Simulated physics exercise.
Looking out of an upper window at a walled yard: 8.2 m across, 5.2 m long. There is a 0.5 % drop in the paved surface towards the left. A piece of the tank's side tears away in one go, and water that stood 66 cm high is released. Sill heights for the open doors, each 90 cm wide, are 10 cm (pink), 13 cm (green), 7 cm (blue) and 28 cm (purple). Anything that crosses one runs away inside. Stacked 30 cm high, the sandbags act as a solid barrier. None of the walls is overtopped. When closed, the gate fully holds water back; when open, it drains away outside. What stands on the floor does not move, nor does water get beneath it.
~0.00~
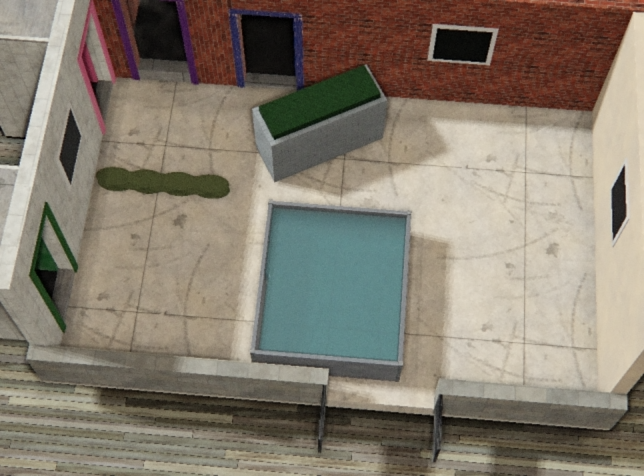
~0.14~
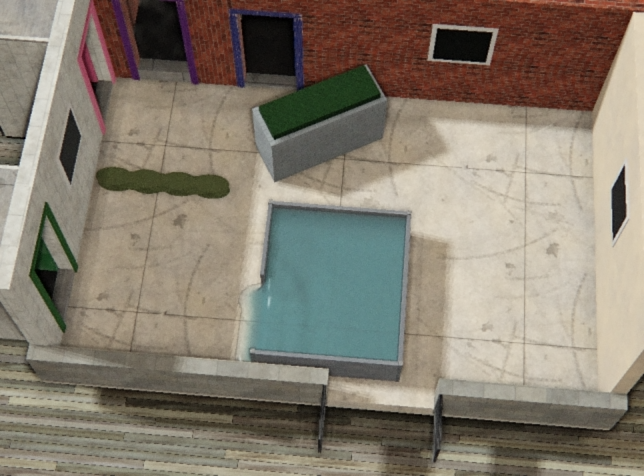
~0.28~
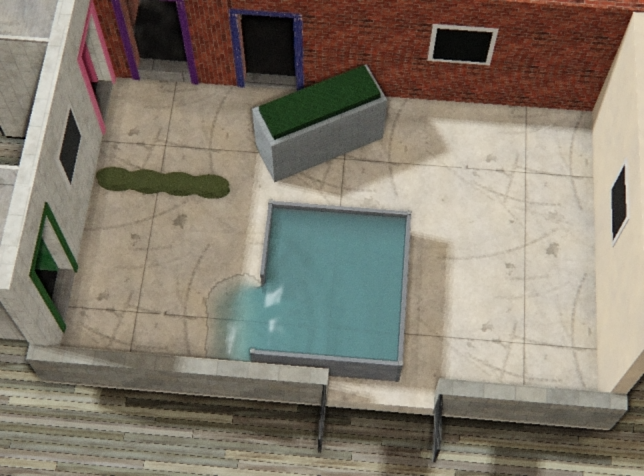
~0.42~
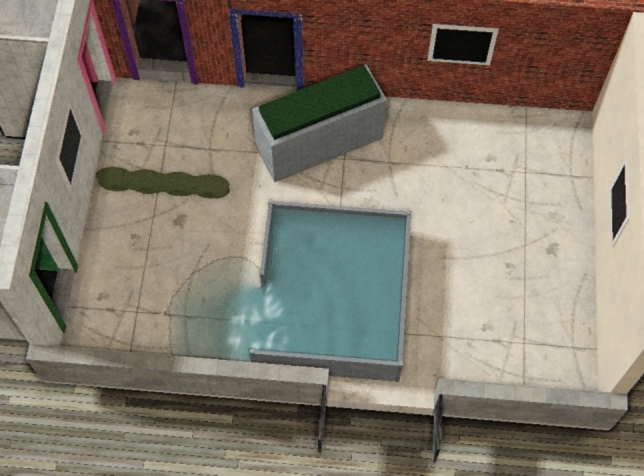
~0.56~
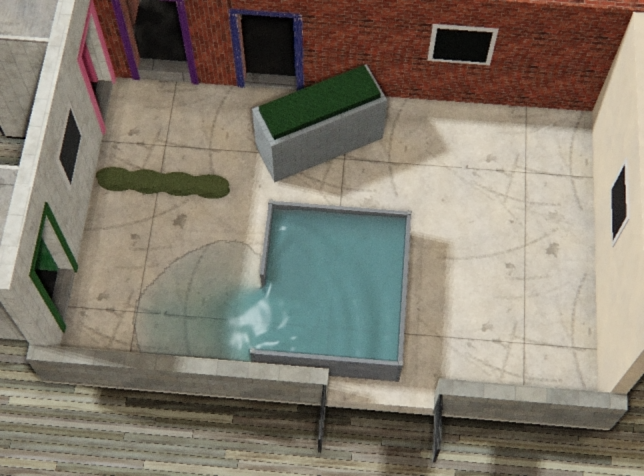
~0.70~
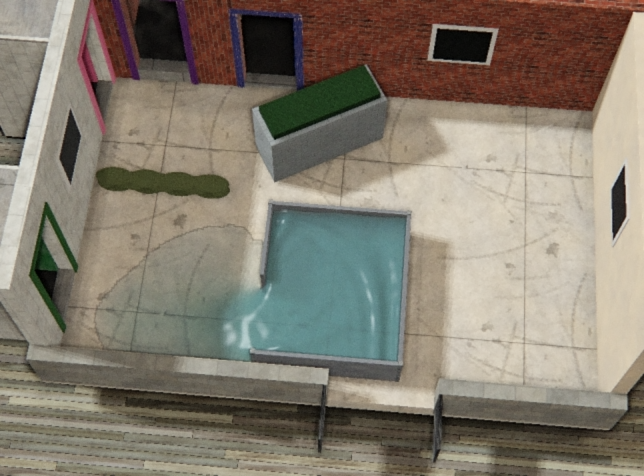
In a walled yard with a brick wall at the back, part of a water tank's left side broke away, and water poured out and spread across the paving to the left in a widening pool.
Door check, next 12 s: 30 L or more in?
Result: At the pink door the amount let in will fall short of the limit; at the green door the amount let in will top the limit; at the blue door the amount let in will fall short of the limit; at the purple door the amount let in will fall short of the limit.
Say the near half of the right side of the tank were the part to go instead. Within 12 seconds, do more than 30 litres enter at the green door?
In that case, green door: Less than that.
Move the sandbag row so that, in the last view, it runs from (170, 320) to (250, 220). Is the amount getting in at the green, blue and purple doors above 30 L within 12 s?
Then, at the green door it's exceeded, at the blue door it's exceeded, at the purple door it's not exceeded.
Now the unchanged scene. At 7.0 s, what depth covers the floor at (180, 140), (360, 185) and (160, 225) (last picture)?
Depth readings in turn - 2, 3, 15 cm.
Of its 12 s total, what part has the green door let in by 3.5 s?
Share by then: ~ 60 %.
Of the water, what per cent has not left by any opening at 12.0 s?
Roughly 78 percent.
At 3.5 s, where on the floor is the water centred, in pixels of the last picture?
I'd say somewhere around (232, 284).
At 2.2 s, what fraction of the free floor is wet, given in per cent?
Wet share: Near 20 percent.
After 1.4 s water covers 20 % of the floor and is deepest (53 cm) near (58, 362); pink door not reached, green door 25 cm at the sill, 31 L in, blue door not reached, purple door not reached.
After 2.2 s water covers 20 % of the floor and is deepest (46 cm) near (58, 362); pink door not reached, green door 42 cm at the sill, 154 L in, blue door not reached, purple door not reached.
After 3.5 s water covers 35 % of the floor and is deepest (40 cm) near (103, 196); pink door 3 cm at the sill, 0 L in, green door 32 cm at the sill, 370 L in, blue door not reached, purple door 13 cm at the sill, 0 L in.
After 7.0 s water covers 65 % of the floor and is deepest (24 cm) near (103, 196); pink door 4 cm at the sill, 2 L in, green door 21 cm at the sill, 590 L in, blue door 3 cm at the sill, 0 L in, purple door 6 cm at the sill, 0 L in.
After 12.0 s water covers 80 % of the floor and is deepest (17 cm) near (124, 197); pink door 8 cm at the sill, 2 L in, green door 16 cm at the sill, 643 L in, blue door 5 cm at the sill, 0 L in, purple door 5 cm at the sill, 0 L in.
